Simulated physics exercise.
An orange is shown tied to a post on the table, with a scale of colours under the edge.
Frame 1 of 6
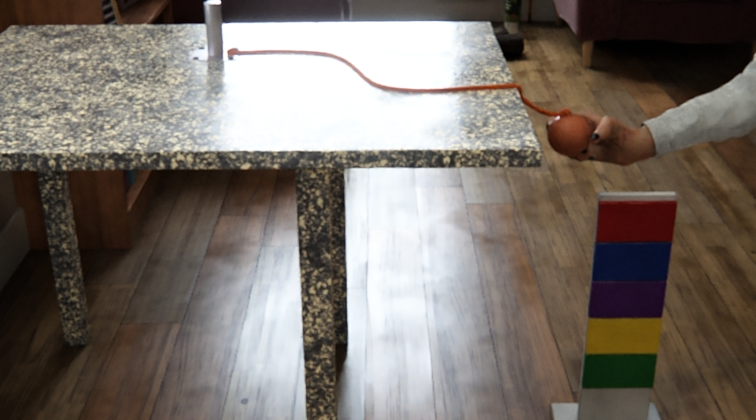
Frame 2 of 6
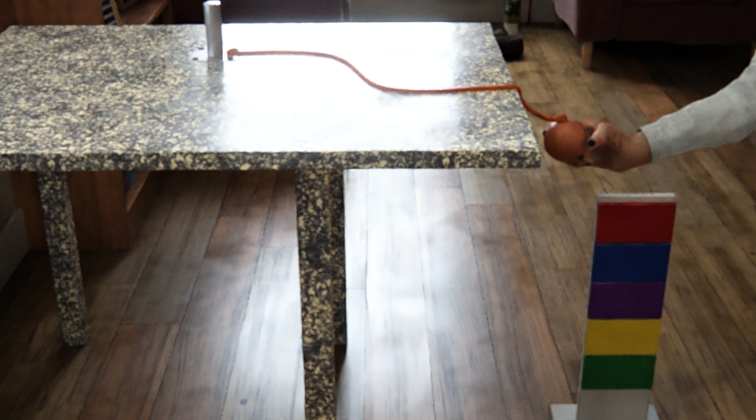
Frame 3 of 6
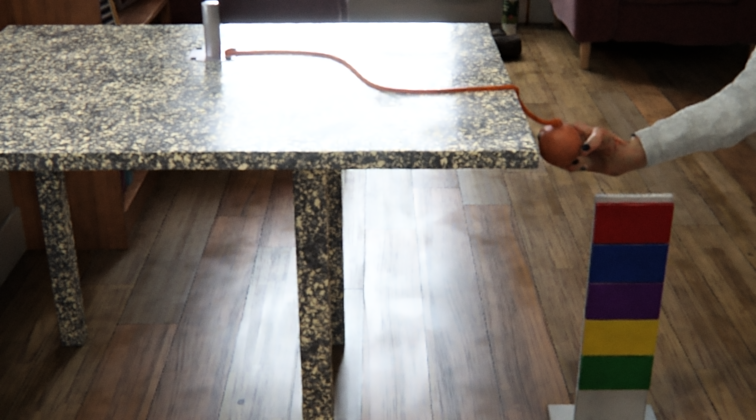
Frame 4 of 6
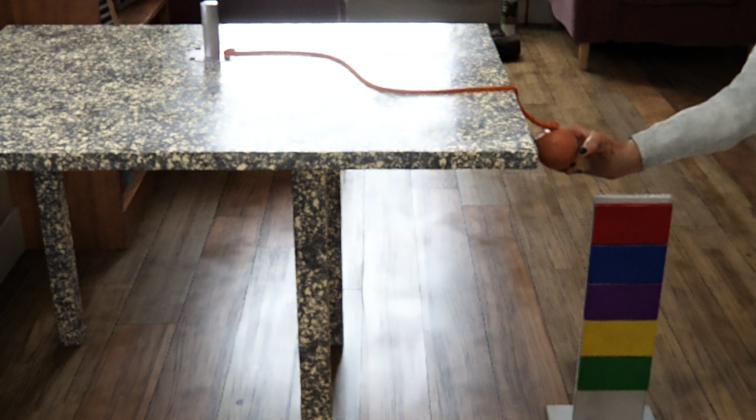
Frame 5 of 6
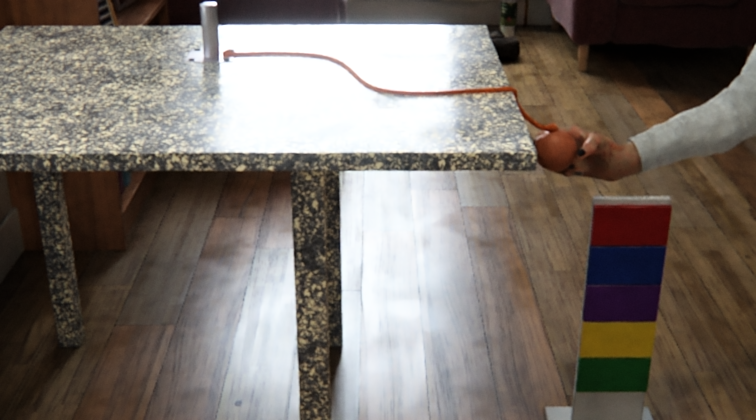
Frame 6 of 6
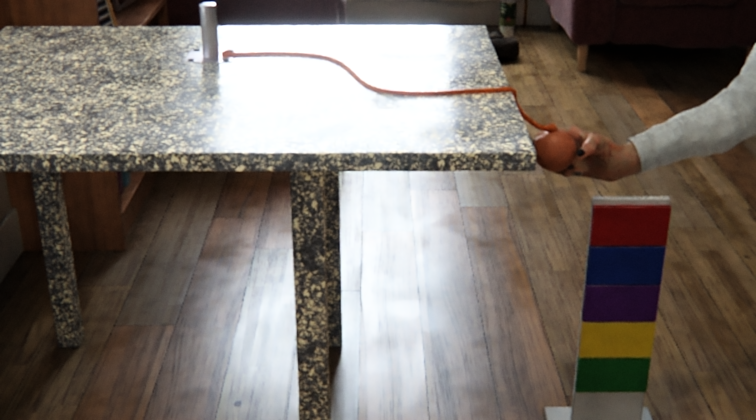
A hand holding an orange ball on a cord shifts it slightly down and left beside a speckled table, then keeps still.
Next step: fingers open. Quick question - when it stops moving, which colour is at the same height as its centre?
I would say red.
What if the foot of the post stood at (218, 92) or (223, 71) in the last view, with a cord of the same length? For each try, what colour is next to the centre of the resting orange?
Blue; blue.
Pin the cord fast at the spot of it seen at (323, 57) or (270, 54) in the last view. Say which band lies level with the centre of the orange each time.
Try one: Red. Try two: Red.
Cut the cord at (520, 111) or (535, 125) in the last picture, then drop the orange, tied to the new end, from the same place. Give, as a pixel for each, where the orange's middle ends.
For the first cut it's about (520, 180), and for the second about (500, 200).
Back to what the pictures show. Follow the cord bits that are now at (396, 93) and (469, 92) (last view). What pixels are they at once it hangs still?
Near (459, 76) and (508, 105).
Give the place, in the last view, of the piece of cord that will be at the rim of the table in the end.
Close to (447, 93).
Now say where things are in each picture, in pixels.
The first picture shows orange (569, 134); red (637, 223); blue (632, 262); purple (628, 301); yellow (624, 337); green (620, 373).
The second picture shows orange (565, 140); cord through (266, 52) (333, 56) (362, 76) (415, 91) (495, 88).
The third picture shows orange (560, 145).
The fourth picture shows orange (557, 148); cord through (263, 52) (330, 57) (359, 76) (412, 92) (492, 89).
The fifth picture shows orange (556, 150).
The sixth picture shows orange (555, 150); cord through (262, 54) (329, 58) (357, 78) (411, 94) (490, 91).
A little later, orange near (465, 204); level with red.
Next, orange near (495, 223); level with red.
When it is over, orange near (495, 222); level with red. Its middle rests at the red band.
